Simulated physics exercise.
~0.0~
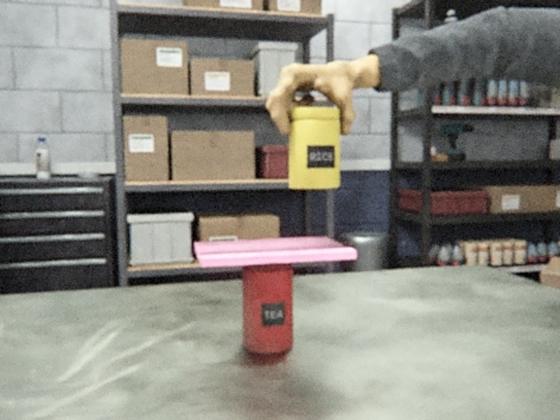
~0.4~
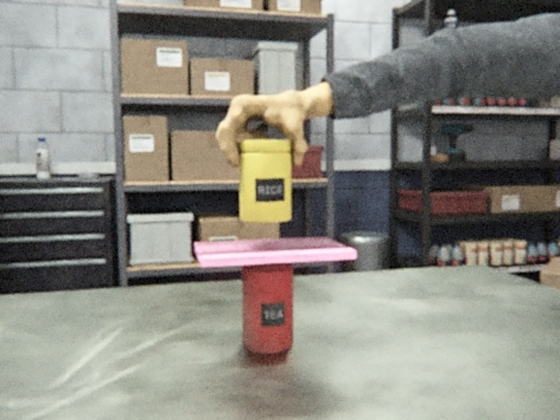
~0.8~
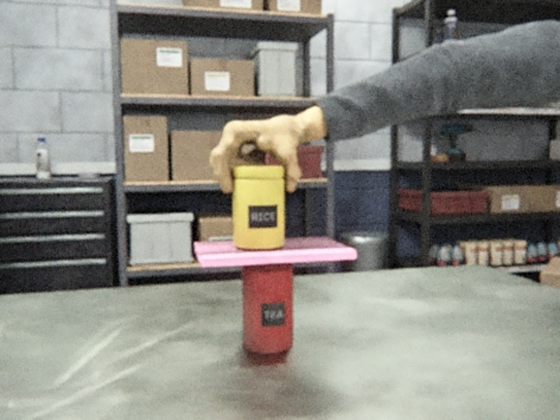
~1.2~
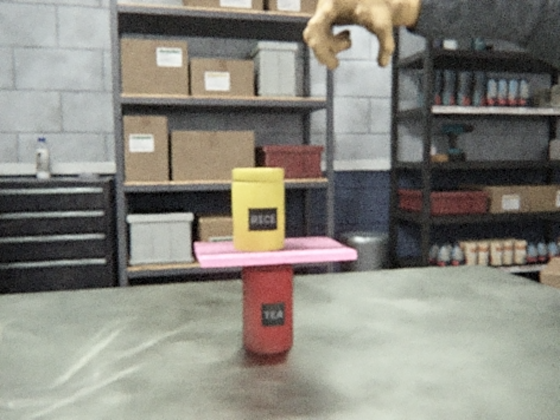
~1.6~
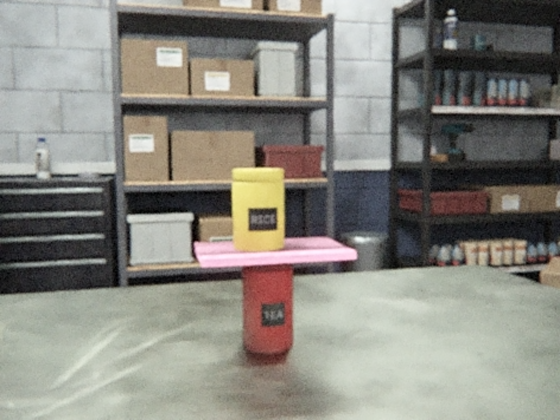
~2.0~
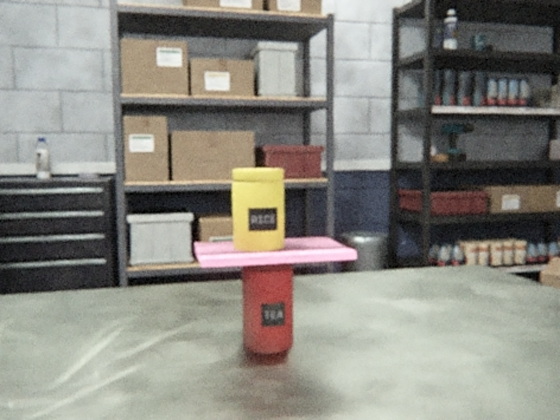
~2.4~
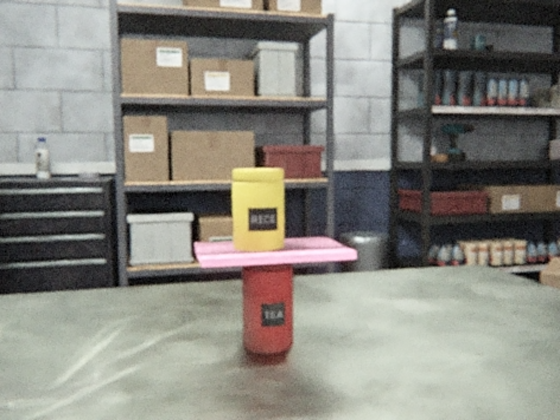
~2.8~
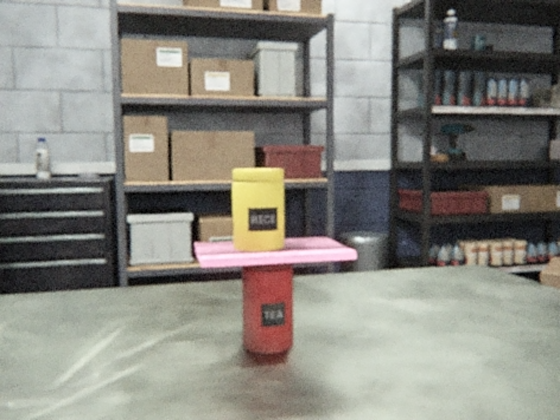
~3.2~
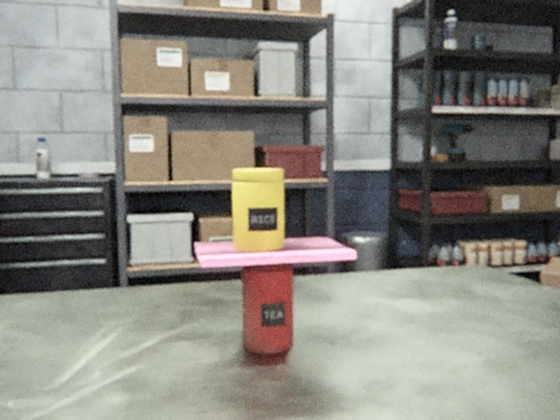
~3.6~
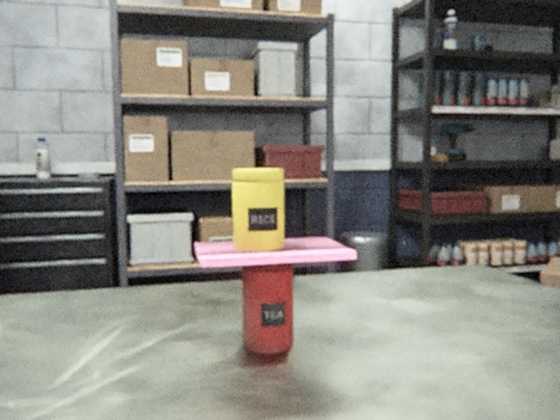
A hand sets a yellow jar on a pink board atop a red jar, which stays balanced.
